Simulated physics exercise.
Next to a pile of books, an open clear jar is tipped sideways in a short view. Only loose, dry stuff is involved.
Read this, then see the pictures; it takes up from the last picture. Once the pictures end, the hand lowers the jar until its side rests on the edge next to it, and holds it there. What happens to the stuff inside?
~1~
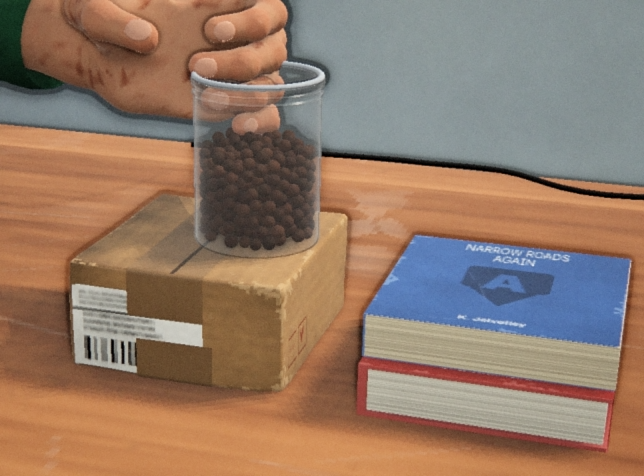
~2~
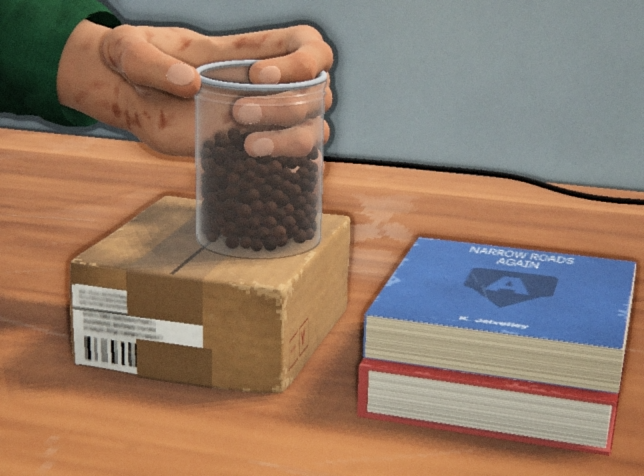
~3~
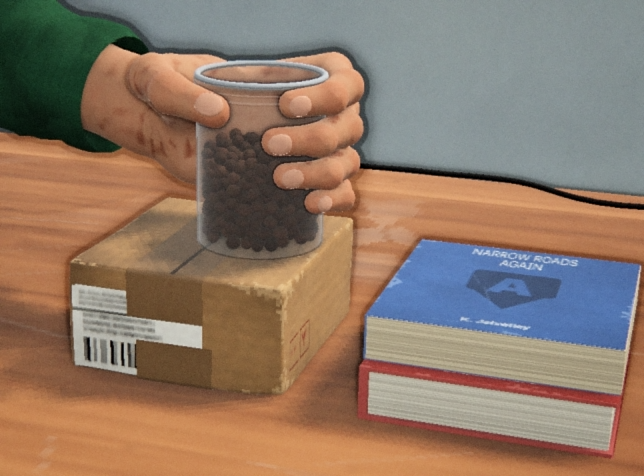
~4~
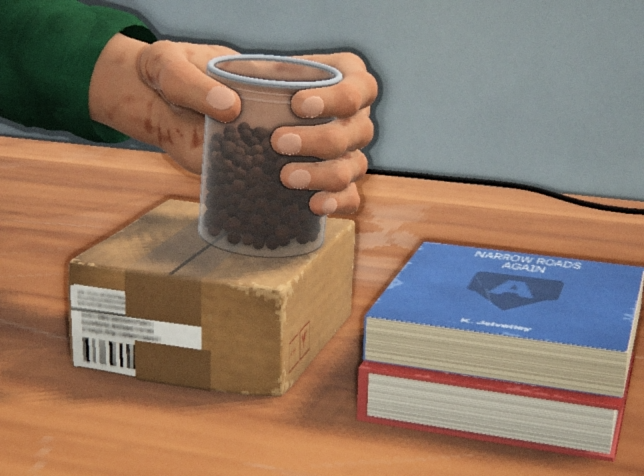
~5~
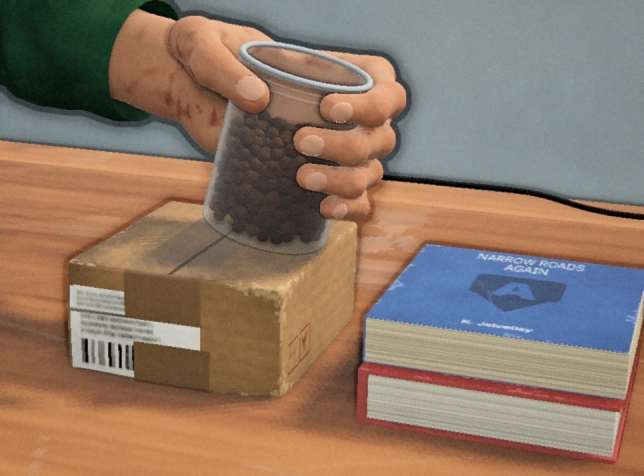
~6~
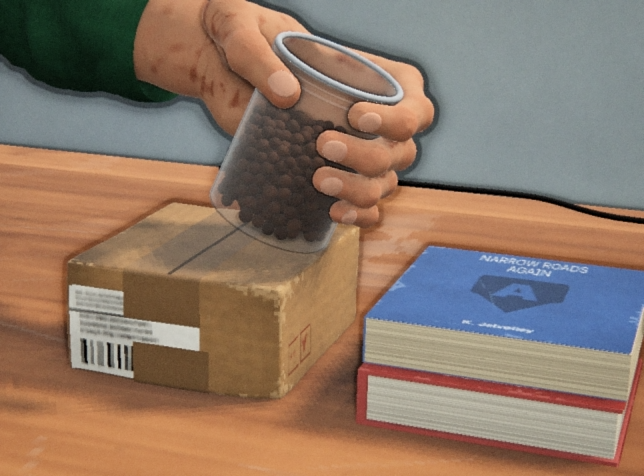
Some drops.
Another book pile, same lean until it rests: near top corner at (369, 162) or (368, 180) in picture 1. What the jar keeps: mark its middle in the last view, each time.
Final centres, last view - around (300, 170) first, around (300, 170) second.
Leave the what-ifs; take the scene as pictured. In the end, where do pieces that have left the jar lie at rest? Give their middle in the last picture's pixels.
(557, 290).
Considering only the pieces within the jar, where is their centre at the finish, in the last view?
Somewhere about (411, 244).
Then, 0.80 s past the last view, the jar leans 61°; everything is still inside.
Then, 1.50 s past the last view, the jar leans 93°; a stray few of the allspice berries out of it.
Then, 2.10 s past the last view, the jar rests on the book pile at 101°; about a quarter of the allspice berries out of it.
Finally, the jar rests on the book pile at 101°; about a quarter of the allspice berries out of it.
